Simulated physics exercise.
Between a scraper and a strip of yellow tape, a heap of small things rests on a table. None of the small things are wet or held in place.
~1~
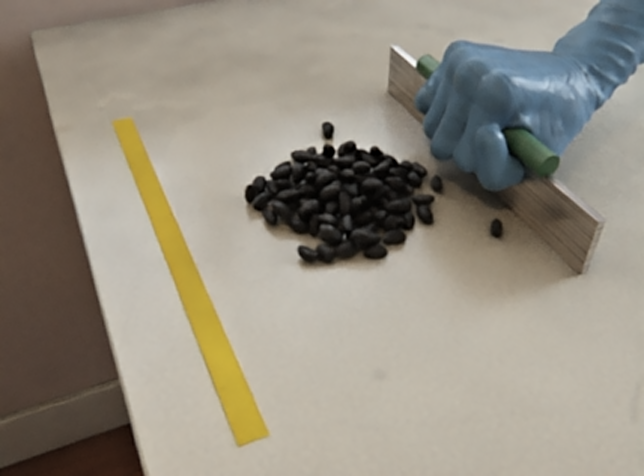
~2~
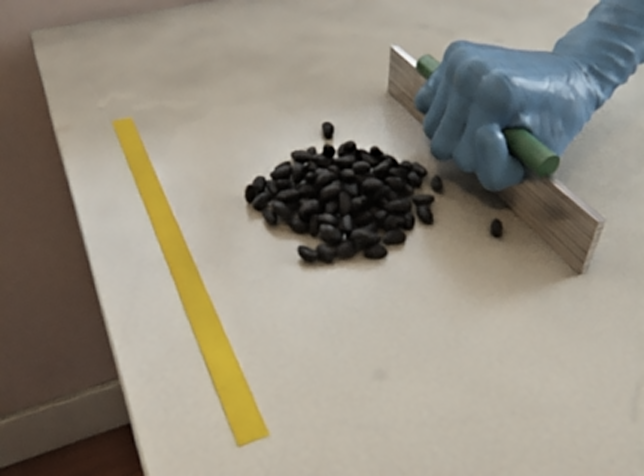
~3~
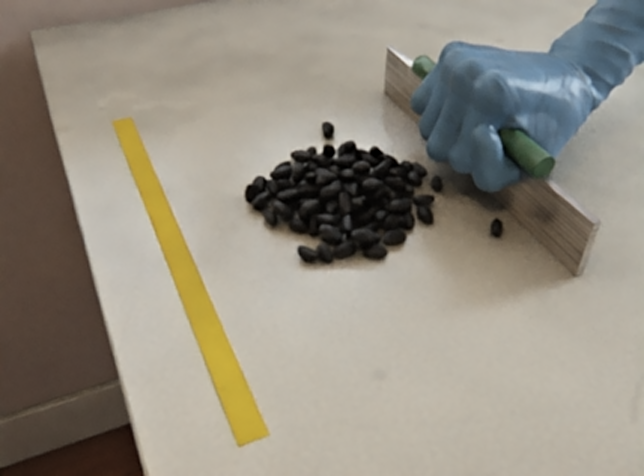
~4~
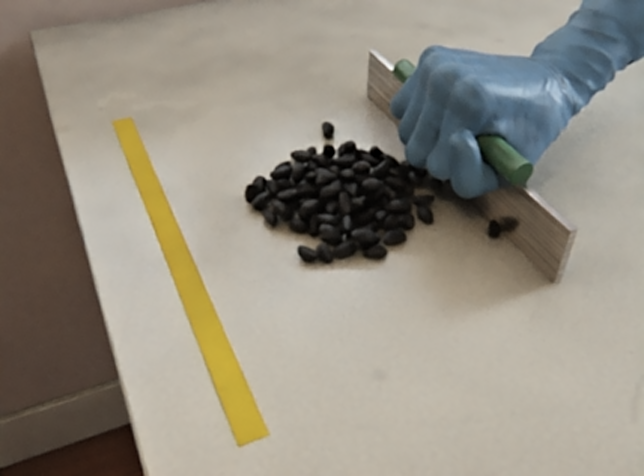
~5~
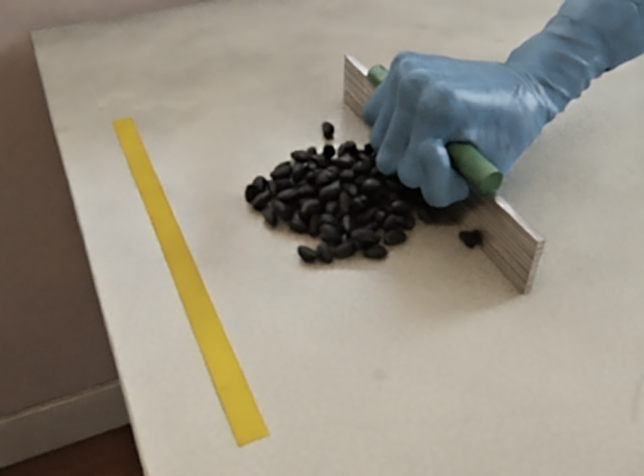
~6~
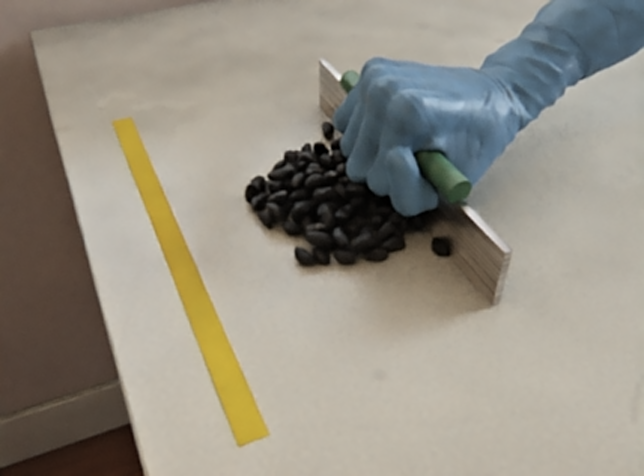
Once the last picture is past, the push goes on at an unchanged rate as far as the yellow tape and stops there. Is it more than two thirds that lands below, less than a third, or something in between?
What lands below is something in between.
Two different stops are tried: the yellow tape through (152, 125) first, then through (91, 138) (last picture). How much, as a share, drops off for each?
Try 1 gives 20 %, try 2 gives 90 %.
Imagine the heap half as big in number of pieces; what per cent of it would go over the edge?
20 per cent, roughly.
Soon after the last picture, scraper still moving, near (276, 167); heap all on the table, its front near (158, 254).
A little later, scraper stopped at the yellow tape; heap about a third over the edge.
Later still, scraper stopped at the yellow tape; heap about half over the edge.
At rest, scraper stopped at the yellow tape; heap about half over the edge.
